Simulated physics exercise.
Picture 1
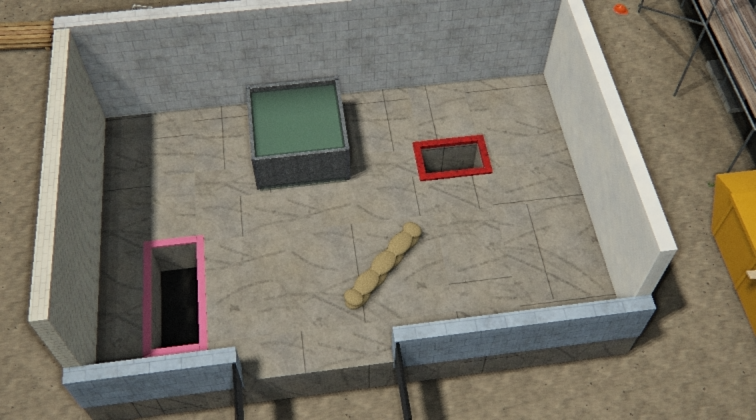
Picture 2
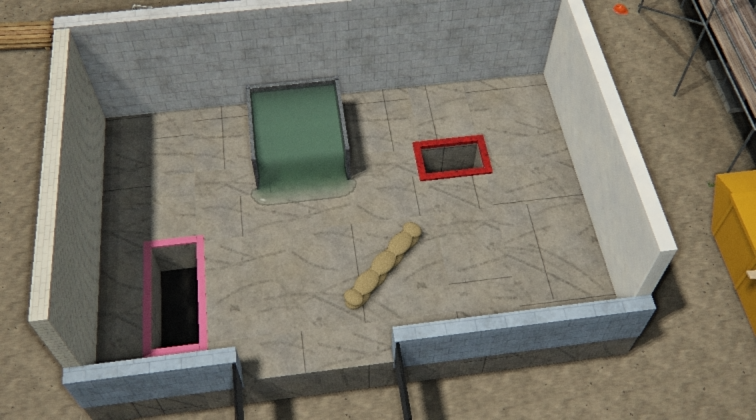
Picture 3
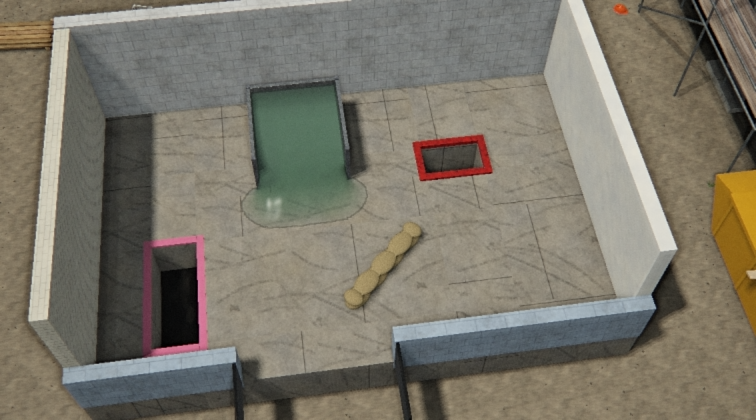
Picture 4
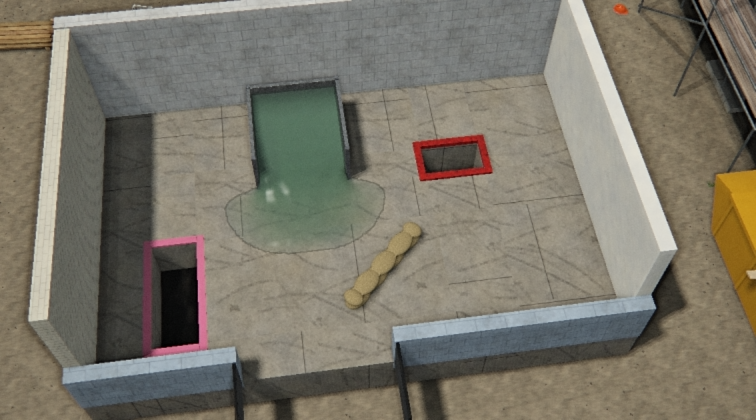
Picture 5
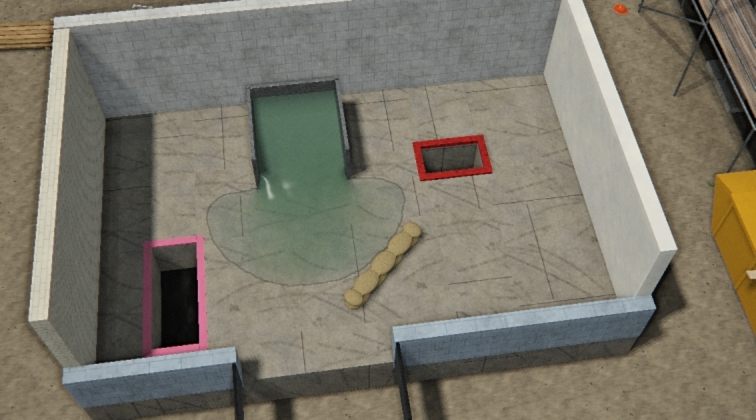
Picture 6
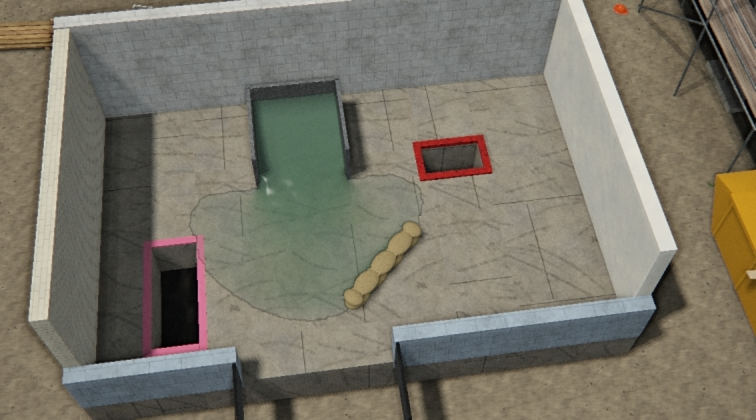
On a walled site slab, green water breaking out of a dark tank and spreading across the floor to a sandbag row.
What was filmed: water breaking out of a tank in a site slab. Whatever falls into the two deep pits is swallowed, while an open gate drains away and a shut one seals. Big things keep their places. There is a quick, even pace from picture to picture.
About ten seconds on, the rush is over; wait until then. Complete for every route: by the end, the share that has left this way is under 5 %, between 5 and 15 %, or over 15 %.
By the end, the share via the gate is over 15 %; the share via the pink pit is over 15 %; the share via the red pit is under 5 %.
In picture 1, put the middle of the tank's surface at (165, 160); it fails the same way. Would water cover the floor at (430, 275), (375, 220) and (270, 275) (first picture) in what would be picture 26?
Okay, first one high and dry, second one high and dry, last one got wet.
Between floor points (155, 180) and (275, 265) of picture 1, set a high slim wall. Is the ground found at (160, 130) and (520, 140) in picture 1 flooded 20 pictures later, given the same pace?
In turn, the first is submerged and the second spared.
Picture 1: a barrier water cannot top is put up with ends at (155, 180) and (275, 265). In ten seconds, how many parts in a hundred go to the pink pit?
Share for the pink pit - 6 percent.
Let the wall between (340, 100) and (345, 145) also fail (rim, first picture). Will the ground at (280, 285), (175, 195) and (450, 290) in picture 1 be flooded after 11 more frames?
Unsoaked, then unsoaked, then unsoaked.
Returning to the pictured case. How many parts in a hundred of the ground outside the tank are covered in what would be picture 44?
Roughly 50 percent.
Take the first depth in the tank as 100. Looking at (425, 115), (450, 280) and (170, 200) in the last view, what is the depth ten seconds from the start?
Going place by place: 2 %, 0 % and 0 %.
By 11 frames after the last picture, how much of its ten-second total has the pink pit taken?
Roughly 20 %.
A moment on, water covers 25 % of the floor; the gate 6 %, the pink pit 2 %, the red pit 0 %.
Next, water covers 30 % of the floor; the gate 20 %, the pink pit 5 %, the red pit 0 %.
Then, water covers 35 % of the floor; the gate 35 %, the pink pit 10 %, the red pit 0 %.
Later, water covers 50 % of the floor; the gate 43 %, the pink pit 18 %, the red pit 1 %.
In the end, water covers 45 % of the floor; the gate 46 %, the pink pit 24 %, the red pit 1 %.
